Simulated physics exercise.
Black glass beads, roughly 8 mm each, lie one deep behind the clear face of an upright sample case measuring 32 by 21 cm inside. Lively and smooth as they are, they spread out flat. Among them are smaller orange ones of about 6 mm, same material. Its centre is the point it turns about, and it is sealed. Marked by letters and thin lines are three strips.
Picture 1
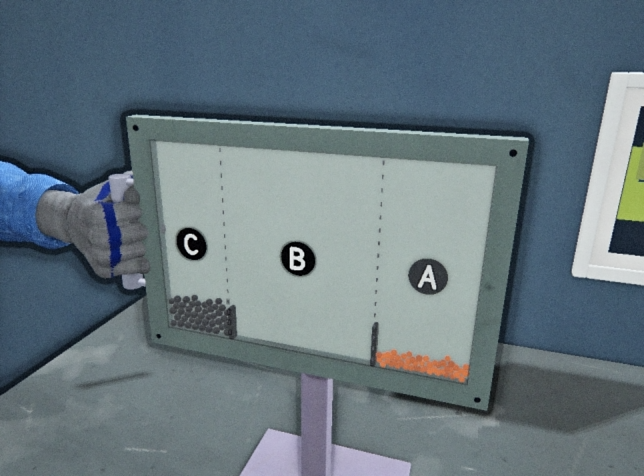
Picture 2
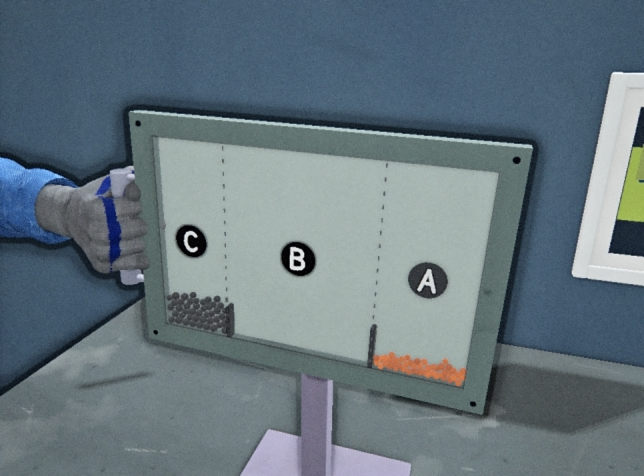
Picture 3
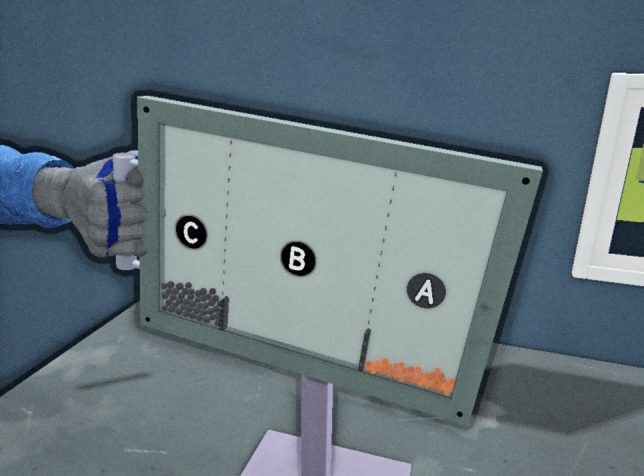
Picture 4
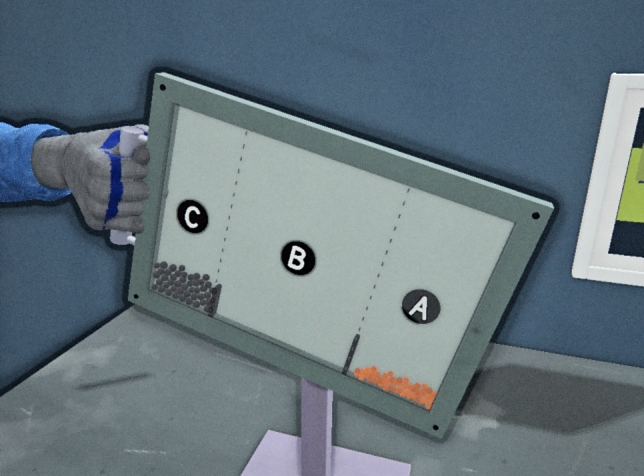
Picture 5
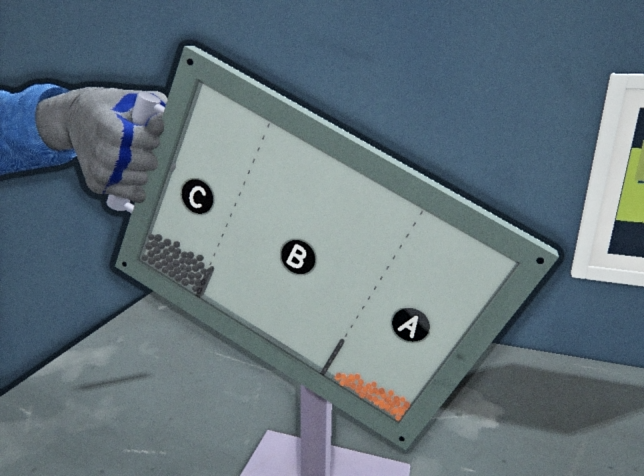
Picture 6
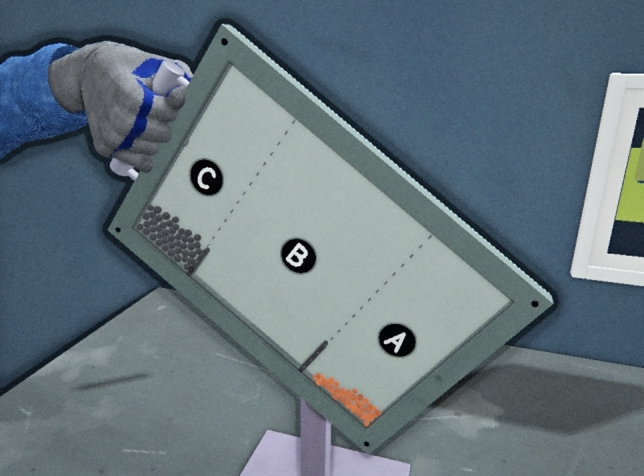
A flat framed case of dark and orange beads turned clockwise on its stand, slowly at first, as a gloved hand raised its left side, and both groups stayed behind their short walls.
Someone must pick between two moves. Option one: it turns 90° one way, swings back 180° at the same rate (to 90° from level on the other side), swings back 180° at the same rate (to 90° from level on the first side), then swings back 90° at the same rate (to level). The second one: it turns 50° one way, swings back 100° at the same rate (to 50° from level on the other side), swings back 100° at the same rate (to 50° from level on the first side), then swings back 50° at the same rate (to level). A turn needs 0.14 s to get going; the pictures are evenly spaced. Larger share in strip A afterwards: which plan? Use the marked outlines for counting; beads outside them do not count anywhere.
First.
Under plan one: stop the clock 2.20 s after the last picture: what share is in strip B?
Roughly 25 percent.
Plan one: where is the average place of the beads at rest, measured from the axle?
Offset approx. 9 cm right, 9 cm below.
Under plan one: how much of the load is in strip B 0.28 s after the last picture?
Roughly 15 per cent.
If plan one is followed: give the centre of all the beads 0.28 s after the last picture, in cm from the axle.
7 cm left, 2 cm below.
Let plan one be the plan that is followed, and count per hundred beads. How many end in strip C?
Roughly 5 per cent.
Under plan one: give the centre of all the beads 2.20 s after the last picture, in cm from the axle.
Offset: Approx. 2 cm right, 12 cm below.
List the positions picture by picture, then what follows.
In the first picture, level; about 90 beads; beads' middle (308, 339); highest (219, 301); A (428, 277), B (298, 259), C (191, 244).
In the second picture, turned 2° clockwise; beads' middle (306, 339); highest (217, 299).
In the third picture, turned 7° clockwise; beads' middle (300, 338); highest (188, 285); wall ends (368, 333), (225, 300).
In the fourth picture, turned 15° clockwise; beads' middle (290, 335); highest (164, 265).
In the fifth picture, turned 25° clockwise; beads' middle (276, 329); highest (151, 237).
In the sixth picture, turned 36° clockwise; beads' middle (263, 320); highest (150, 208); A (397, 340), B (299, 256), C (207, 178).
Plan one. 0.28 s later than the last picture, it stands 90° clockwise; the beads' middle is 7 cm left of and 2 cm below the centre; A 50 %, B 15 %, C 35 %.
Then, 2.20 s later than the last picture, it stands 45° clockwise; the beads' middle is 2 cm right of and 12 cm below the centre; A 70 %, B 25 %, C 5 %.
Then, 2.44 s later than the last picture, it stands level; the beads' middle is 10 cm right of and 8 cm below the centre; A 70 %, B 25 %, C 5 %.
All still 3.7 s after it, it stands level; A 70 %, B 25 %, C 5 %.
Plan two would end with A 50 %, B 10 %, C 35 %.
